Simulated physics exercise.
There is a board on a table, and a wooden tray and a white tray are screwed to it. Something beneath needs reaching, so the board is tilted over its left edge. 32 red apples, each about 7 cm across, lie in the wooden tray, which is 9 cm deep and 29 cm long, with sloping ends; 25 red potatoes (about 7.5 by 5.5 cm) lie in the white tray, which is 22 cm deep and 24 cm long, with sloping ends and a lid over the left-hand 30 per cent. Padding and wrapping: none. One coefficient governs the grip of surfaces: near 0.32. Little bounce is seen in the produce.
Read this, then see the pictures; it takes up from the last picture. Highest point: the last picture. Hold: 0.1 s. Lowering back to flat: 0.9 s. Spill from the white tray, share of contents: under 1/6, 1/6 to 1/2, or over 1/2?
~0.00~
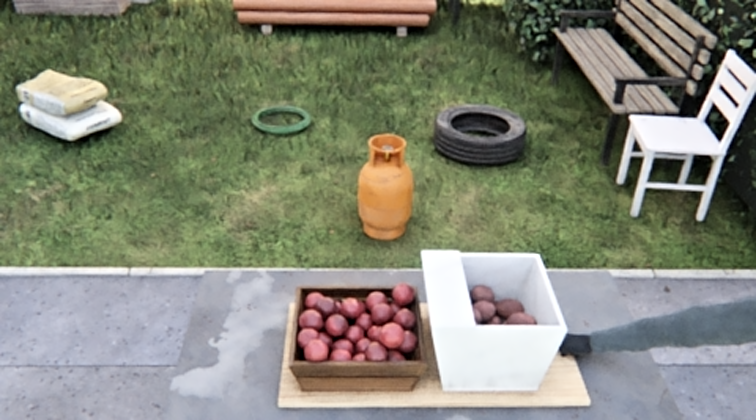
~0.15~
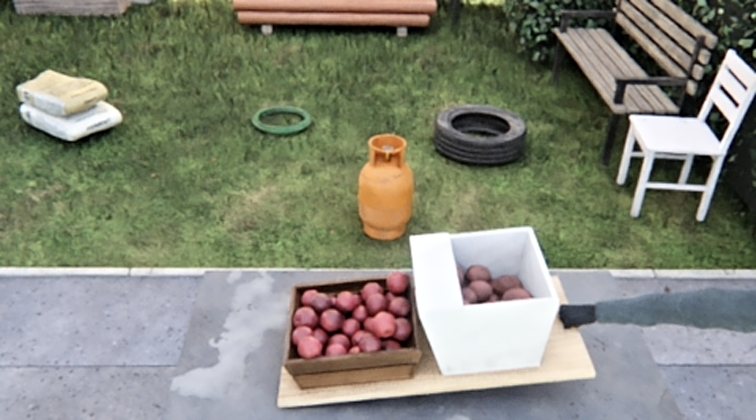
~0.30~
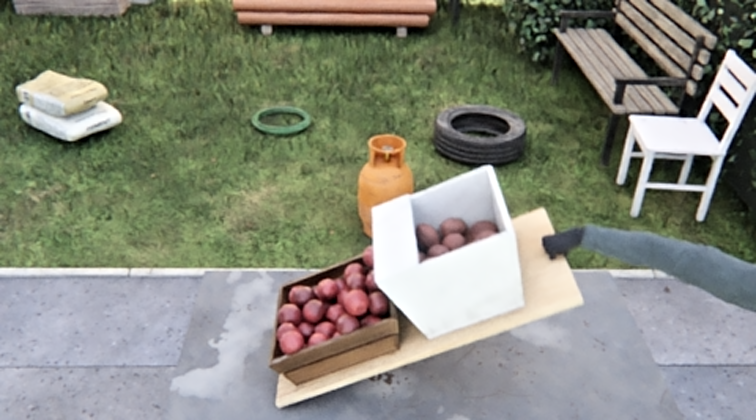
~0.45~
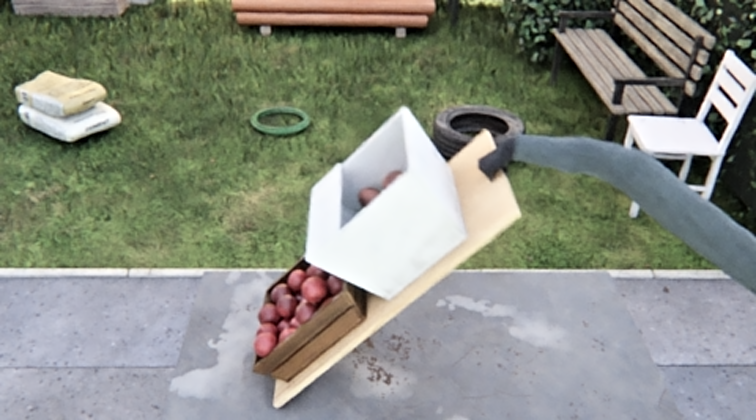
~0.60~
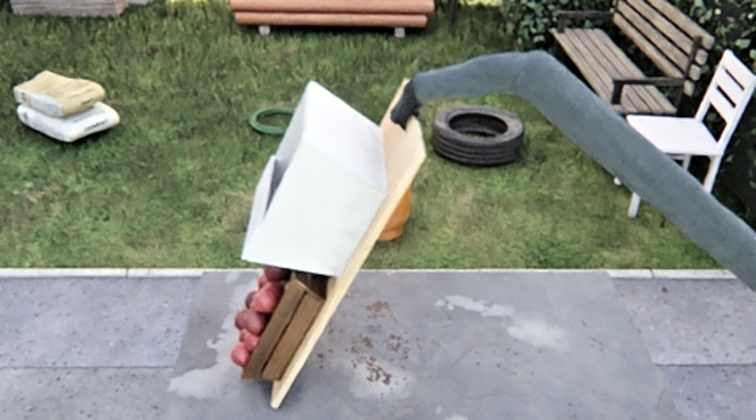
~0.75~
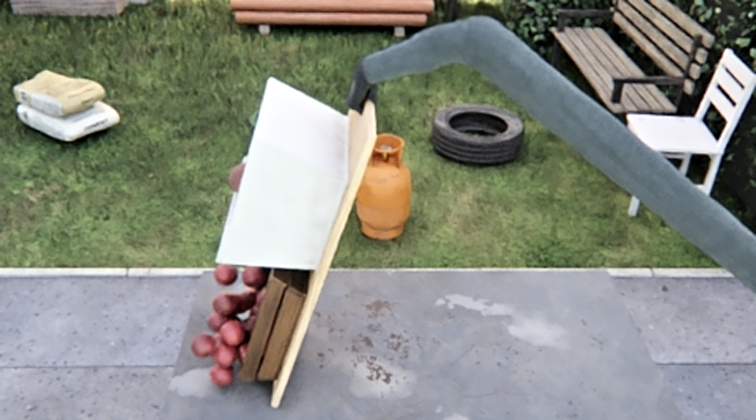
Looks like not even a sixth of the stuff is going to get out.
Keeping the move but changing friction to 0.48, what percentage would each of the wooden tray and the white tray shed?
Wooden tray 70, white tray 10 per cent.
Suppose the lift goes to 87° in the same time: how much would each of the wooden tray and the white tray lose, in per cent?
In that case wooden tray 100 %, white tray 20 %.
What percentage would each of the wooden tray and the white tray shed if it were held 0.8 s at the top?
Wooden tray 90%, white tray 10%.
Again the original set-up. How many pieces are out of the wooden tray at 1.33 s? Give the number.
Out by then, roughly: Wooden tray 25.
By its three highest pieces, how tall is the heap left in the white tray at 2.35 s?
It reaches close to 14 cm.
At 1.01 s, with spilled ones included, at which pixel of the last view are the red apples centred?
They're centred near (219, 344).
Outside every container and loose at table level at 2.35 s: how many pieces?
Some 12 in number.
After 1.01 s, tilt 67°; the wooden tray is down by 21 of 32 and the white tray is down by 2 of 25.
After 1.33 s, tilt 33°; the wooden tray is down by 24 of 32 and the white tray is down by 2 of 25.
After 1.78 s, tilt 0°; the wooden tray is down by 24 of 32 and the white tray is down by 2 of 25.
Outcome (at 2.35 s), the wooden tray is down by 24 of 32 and the white tray is down by 2 of 25. Asked share, 2 of 25, 8 per cent.
